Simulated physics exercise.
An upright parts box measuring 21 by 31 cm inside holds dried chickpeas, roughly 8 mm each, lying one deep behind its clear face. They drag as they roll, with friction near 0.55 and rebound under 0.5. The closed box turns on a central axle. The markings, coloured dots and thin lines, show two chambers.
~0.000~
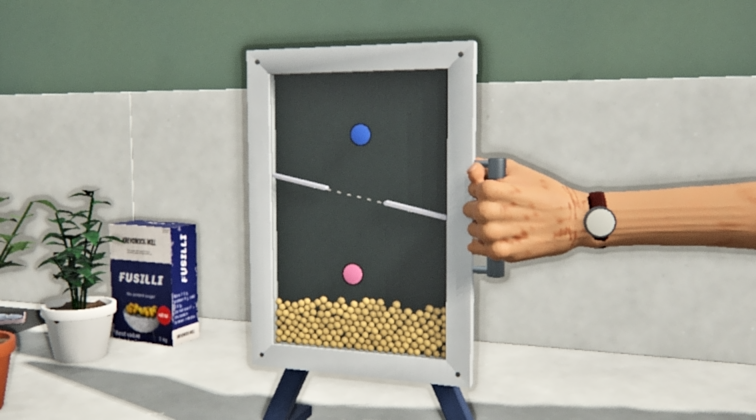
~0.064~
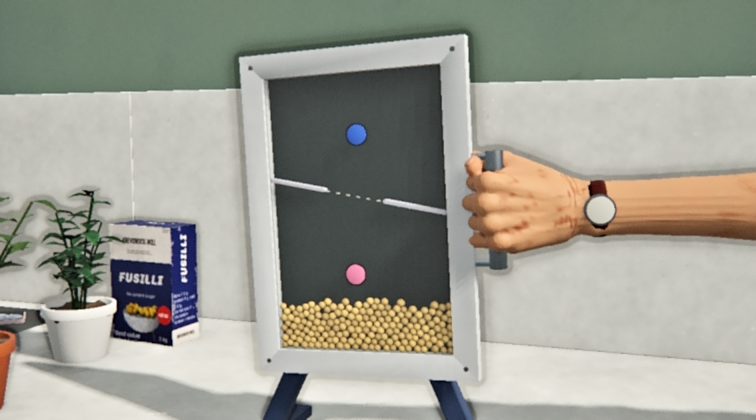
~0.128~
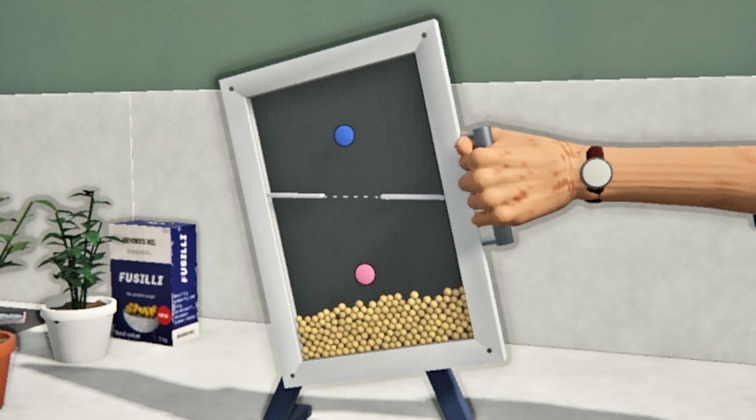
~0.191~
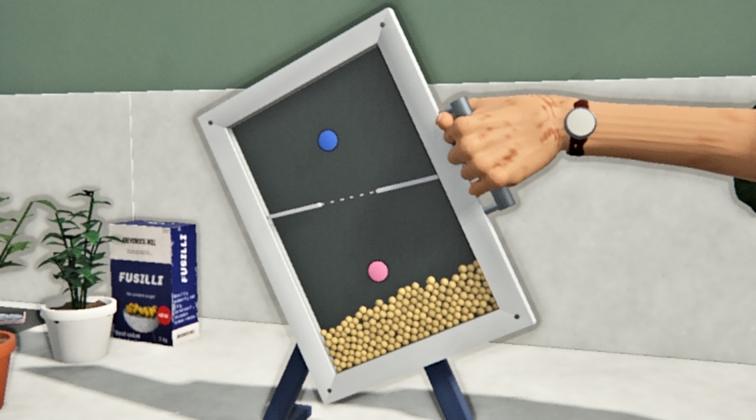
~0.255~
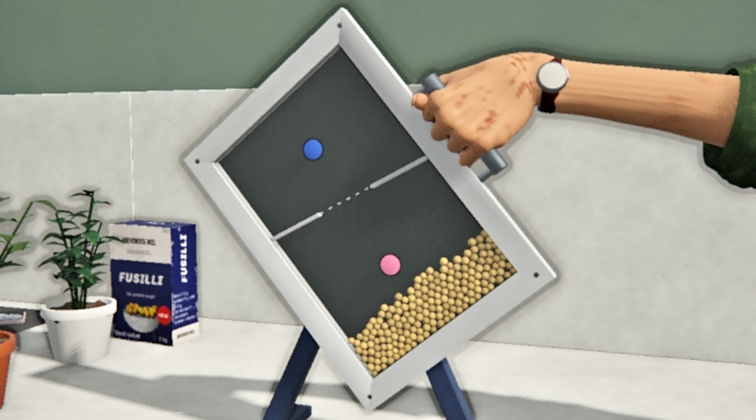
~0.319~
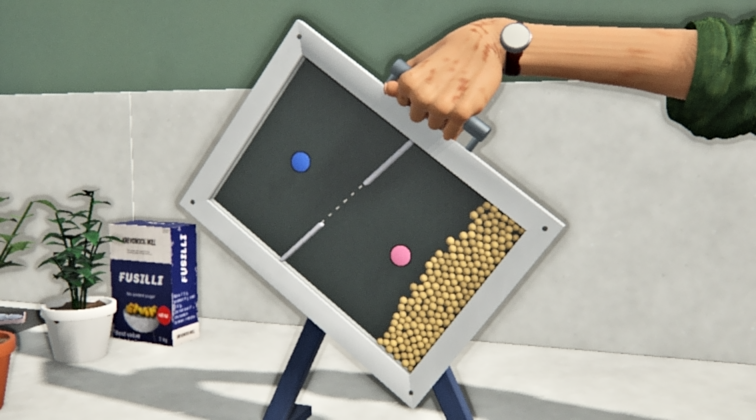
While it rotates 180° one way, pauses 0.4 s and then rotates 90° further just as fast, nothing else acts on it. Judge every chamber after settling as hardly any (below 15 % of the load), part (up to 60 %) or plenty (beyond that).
Judged at rest: Pink chamber part; blue chamber plenty.
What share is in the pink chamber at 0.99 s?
That comes to some 70 percent of the load.
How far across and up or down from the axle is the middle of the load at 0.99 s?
Roughly 3 centimetres to the right and 2 centimetres below.
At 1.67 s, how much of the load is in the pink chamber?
That part holds about 25 percent of it.
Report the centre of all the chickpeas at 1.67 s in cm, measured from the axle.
About 7 cm right and 7 cm below.
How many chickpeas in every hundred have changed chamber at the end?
I'd guess roughly 80 percent, give or take.
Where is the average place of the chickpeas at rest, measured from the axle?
About 6 cm right and 8 cm below.
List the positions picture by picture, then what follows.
The first picture shows level; about 180 chickpeas; load centre (359, 327); top chickpea (372, 302); pink (353, 274), blue (361, 135).
The second picture shows turned 3° anticlockwise; load centre (365, 327); top chickpea (449, 306).
The third picture shows turned 12° anticlockwise; load centre (382, 326); top chickpea (463, 290); wall ends (267, 195) to (322, 196), (384, 197) to (449, 197).
The fourth picture shows turned 26° anticlockwise; load centre (407, 319); top chickpea (477, 264).
The fifth picture shows turned 39° anticlockwise; load centre (429, 306); top chickpea (485, 233).
The sixth picture shows turned 53° anticlockwise; load centre (447, 288); top chickpea (487, 206); pink (401, 256), blue (301, 162).
After 0.99 s, it stands 180° anticlockwise; the chickpeas' middle is 3 cm right of and 2 cm below the centre; pink 70 %, blue 30 %.
After 1.67 s, it has come round 226° anticlockwise; the chickpeas' middle is 7 cm right of and 7 cm below the centre; pink 25 %, blue 75 %.
After 1.95 s, it has come round 270° anticlockwise; the chickpeas' middle is 9 cm right of and 5 cm below the centre; pink 20 %, blue 80 %.
All still by 3.1 s, it has come round 270° anticlockwise; pink 20 %, blue 80 %.
